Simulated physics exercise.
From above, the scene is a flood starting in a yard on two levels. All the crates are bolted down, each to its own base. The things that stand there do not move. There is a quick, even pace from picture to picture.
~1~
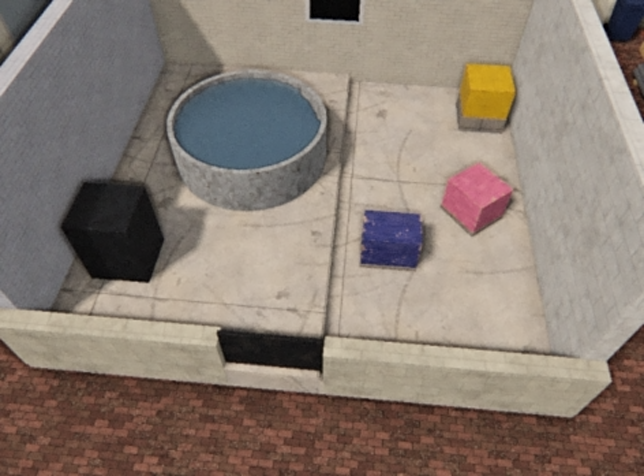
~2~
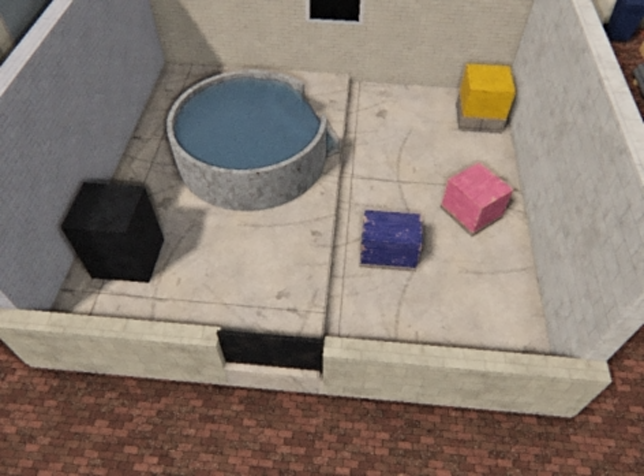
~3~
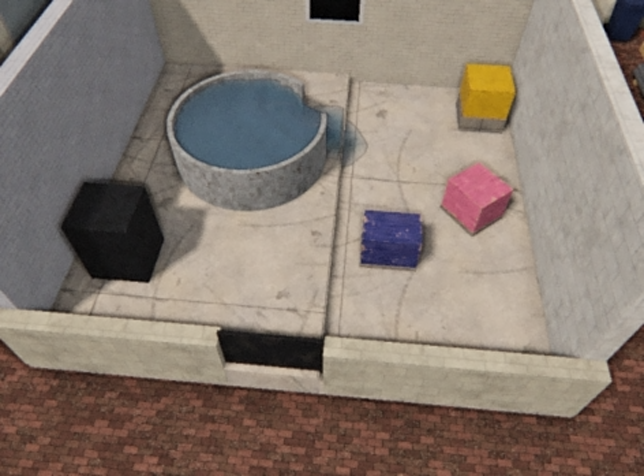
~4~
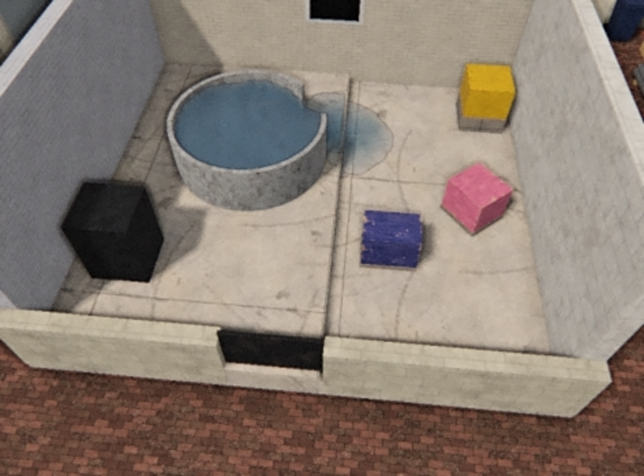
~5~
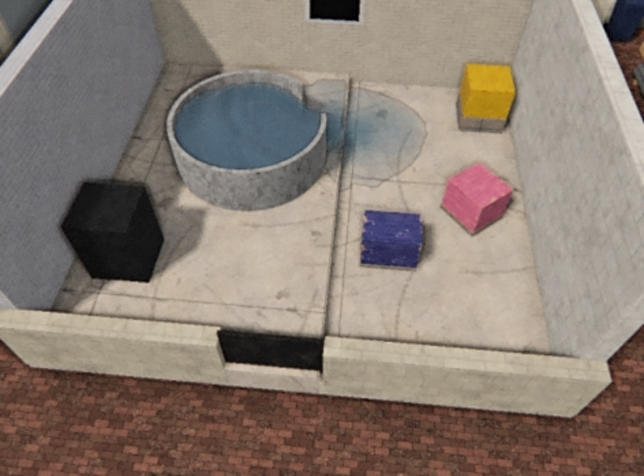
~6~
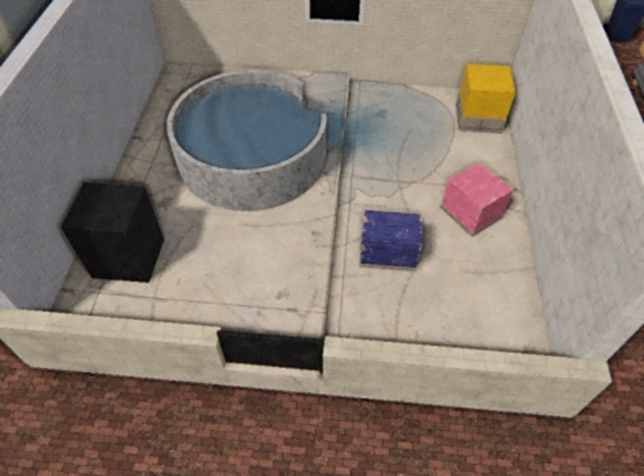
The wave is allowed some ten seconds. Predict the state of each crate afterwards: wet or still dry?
At the end, the blue crate is hit by the water, the yellow crate is hit by the water, the pink crate is hit by the water.
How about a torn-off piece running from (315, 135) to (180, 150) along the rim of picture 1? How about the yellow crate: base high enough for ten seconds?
As it turns out, the yellow one stays unwetted.
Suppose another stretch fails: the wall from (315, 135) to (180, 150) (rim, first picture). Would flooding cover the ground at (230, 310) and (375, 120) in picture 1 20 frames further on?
In the order asked: Swamped and left untouched.
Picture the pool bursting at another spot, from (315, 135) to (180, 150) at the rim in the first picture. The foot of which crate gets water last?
That would be the one in yellow, reached last.
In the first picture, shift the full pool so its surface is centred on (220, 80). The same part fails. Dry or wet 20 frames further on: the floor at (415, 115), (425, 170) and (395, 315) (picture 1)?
In that order: Flooded, flooded, no water.
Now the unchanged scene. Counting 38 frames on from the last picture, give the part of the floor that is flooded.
That should be about 60 %.
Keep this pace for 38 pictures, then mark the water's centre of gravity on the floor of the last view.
My reading is close to (366, 172).
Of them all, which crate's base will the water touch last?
Coming in last, the blue one.
A moment on, water covers 25 % of the floor; the blue crate not reached, the yellow crate water round its plinth, the pink crate water round its plinth.
Next, water covers 30 % of the floor; the blue crate water round its plinth, the yellow crate water round its plinth, the pink crate water round its plinth.
Then, water covers 40 % of the floor; the blue crate water round its plinth, the yellow crate water round its plinth, the pink crate water round its plinth.
Later, water covers 60 % of the floor; the blue crate water round its plinth, the yellow crate water round its plinth, the pink crate water round its plinth.
In the end, water covers 60 % of the floor; the blue crate was topped, the yellow crate was topped, the pink crate was topped.
